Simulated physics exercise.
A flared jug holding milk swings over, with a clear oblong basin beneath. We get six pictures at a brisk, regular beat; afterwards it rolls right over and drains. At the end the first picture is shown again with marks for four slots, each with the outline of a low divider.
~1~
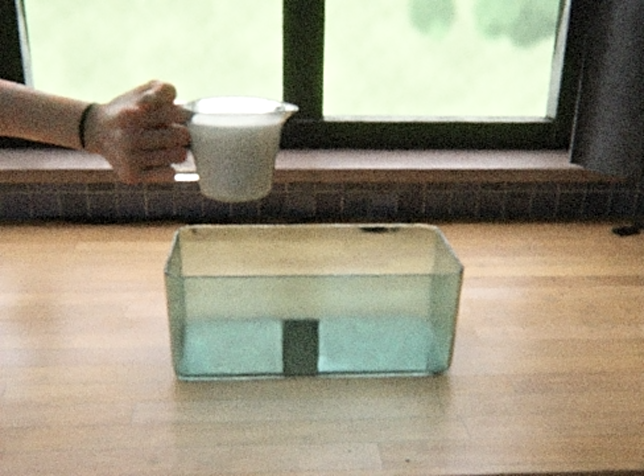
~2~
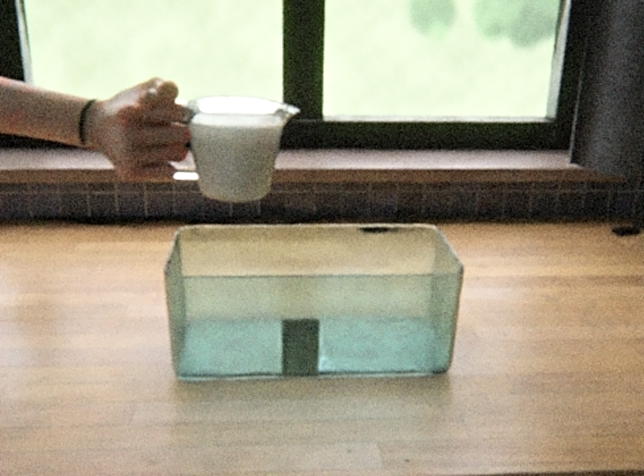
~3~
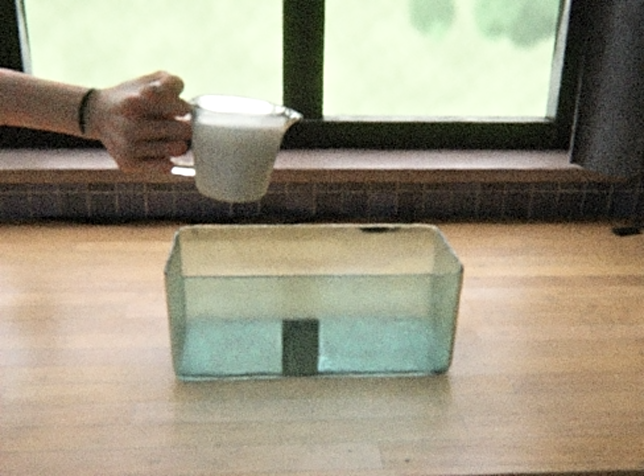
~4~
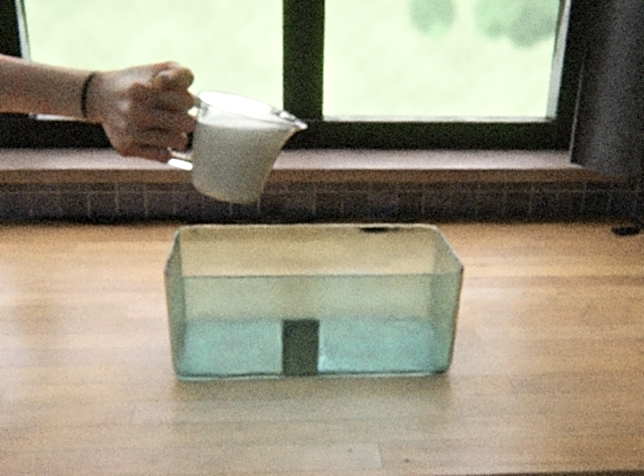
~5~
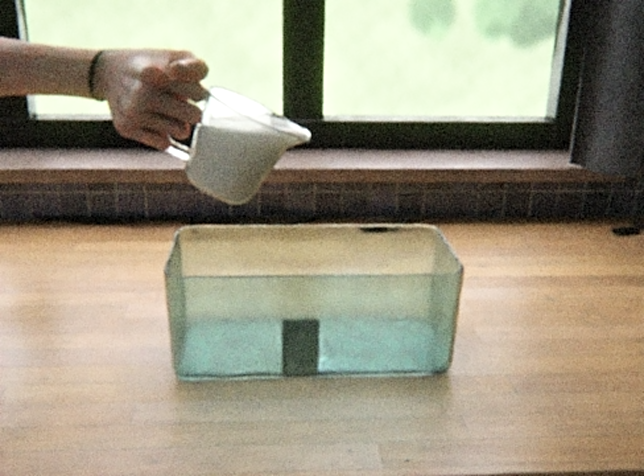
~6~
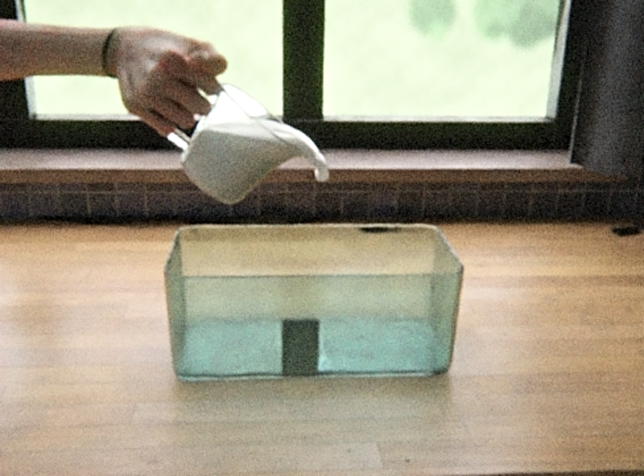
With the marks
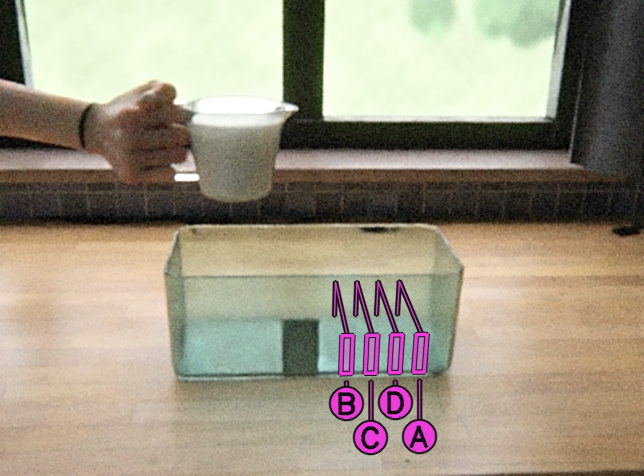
A hand tilts a jug of milk rightward above a clear basin, and milk passes its lip.
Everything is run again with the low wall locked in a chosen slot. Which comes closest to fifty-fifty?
It is B.
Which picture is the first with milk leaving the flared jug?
In picture 5.
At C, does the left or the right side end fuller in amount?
The left one.
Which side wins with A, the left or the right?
The left side.
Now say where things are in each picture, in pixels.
The first picture shows upright, lip at (296, 109); basin from (173, 375) to (451, 369); nothing has left yet.
The second picture shows upright, lip at (298, 110); nothing has left yet.
The third picture shows tipped about 7°, lip at (301, 116); nothing has left yet.
The fourth picture shows tipped about 15°, lip at (305, 126); nothing has left yet.
The fifth picture shows tipped about 26°, lip at (308, 139); milk is over the lip, down to (308, 139).
The sixth picture shows tipped about 39°, lip at (308, 155); milk is over the lip, down to (322, 178).
In magenta, A at (419, 380); B at (346, 381); C at (370, 381); D at (395, 380).
With A, about 97 % ends left of the wall and 3 % right of it.
With B, about 53 % ends left of the wall and 46 % right of it.
With C, about 91 % ends left of the wall and 8 % right of it.
With D, about 95 % ends left of the wall and 4 % right of it.
